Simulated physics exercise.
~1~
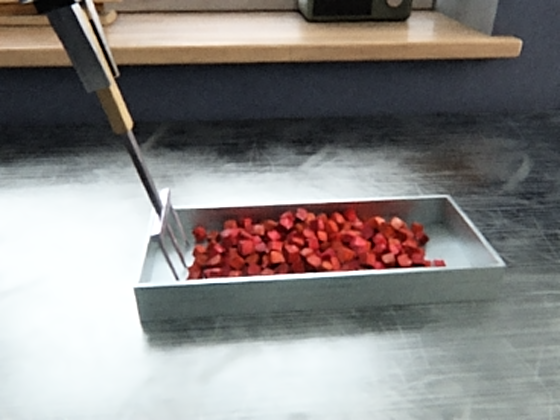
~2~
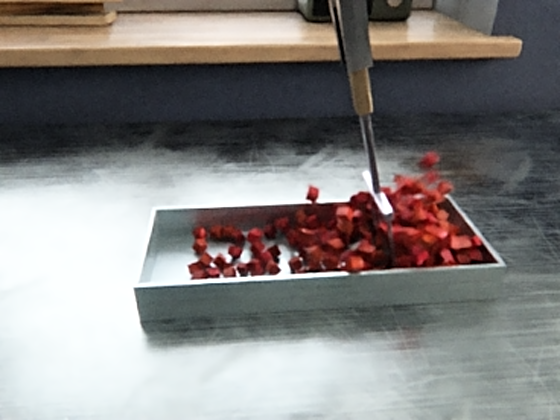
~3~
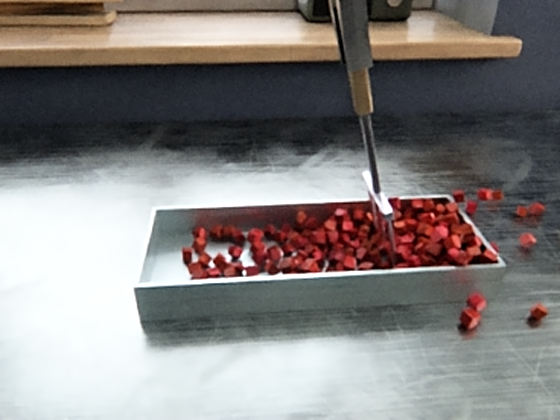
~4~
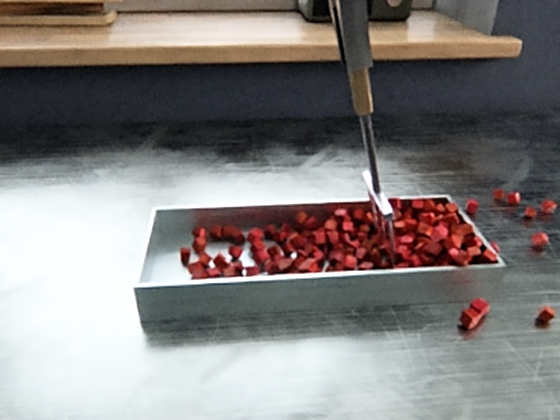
At the start, a robot arm holds a rake at the left end of a shallow grey trough filled with red vegetable dice, on a dark, streaked table. The rake then sweeps to the right through the load, piling the dice steeply against the far right end and tossing some above the rim. It stops there, and several pieces spill over onto the table while the heap settles lower. At the end, the rake stays still among the dice, most remain in the trough, and a small scattering lies to its right.
